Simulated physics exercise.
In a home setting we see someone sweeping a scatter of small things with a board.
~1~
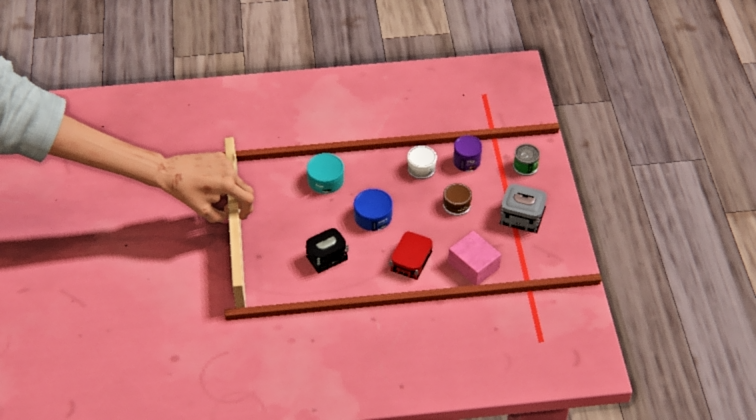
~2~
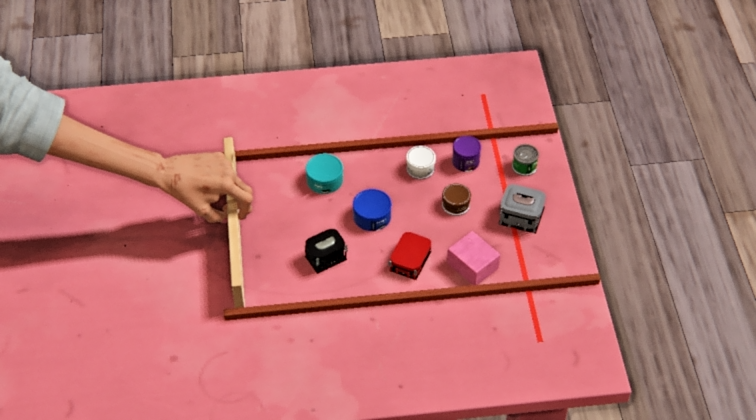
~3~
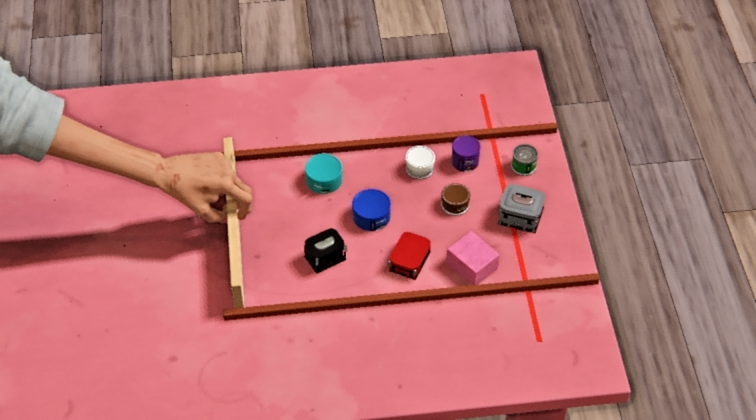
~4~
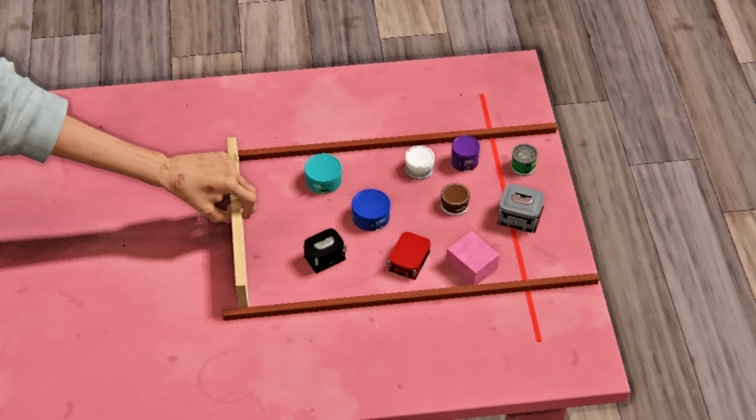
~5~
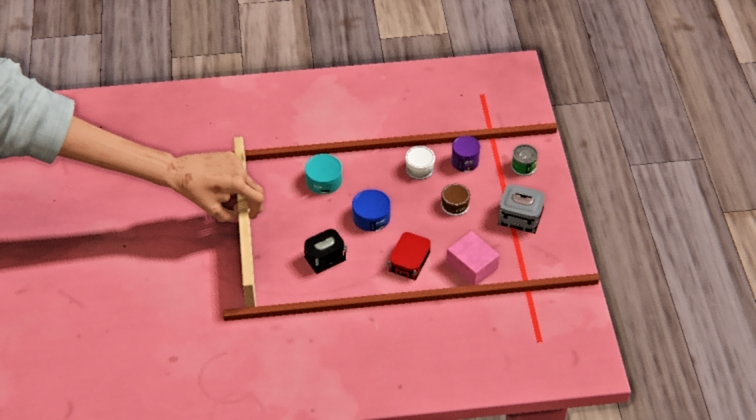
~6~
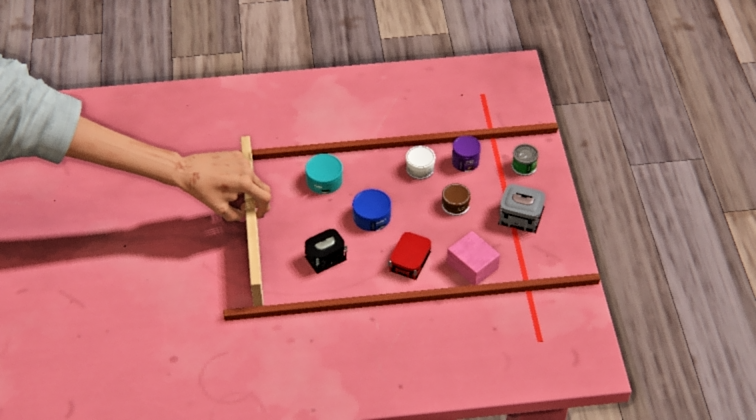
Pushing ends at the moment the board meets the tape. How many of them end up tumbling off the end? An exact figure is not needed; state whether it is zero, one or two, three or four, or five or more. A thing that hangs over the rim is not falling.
The number falling off is one or two.
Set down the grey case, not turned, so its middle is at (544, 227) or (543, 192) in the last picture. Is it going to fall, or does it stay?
First: Gone; second: Safe.
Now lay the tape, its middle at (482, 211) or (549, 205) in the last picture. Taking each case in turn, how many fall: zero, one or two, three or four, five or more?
Zero; more than four.
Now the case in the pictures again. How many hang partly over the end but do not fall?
2.
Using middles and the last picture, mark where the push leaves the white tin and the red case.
You'll find the first one at (543, 144) and the second at (571, 247).
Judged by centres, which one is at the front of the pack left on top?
That one is the green tin.
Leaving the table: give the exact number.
I count 2 in all.
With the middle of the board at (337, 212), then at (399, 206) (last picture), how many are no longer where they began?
At the first spot the count is 2, and at the second it is 7.
Early on, none off yet; green tin at rest near (525, 160); grey case at rest near (522, 208); purple tub at rest near (466, 154).
A while later, none off yet; green tin at rest near (525, 160); grey case at rest near (522, 208); purple tub moving near (474, 153).
Further along, none off yet; green tin moving near (532, 162); grey case moving near (528, 208); purple tub travelled well along near (534, 138).
Finally, the number that fall off is one or two; lost, pink block and purple tub.
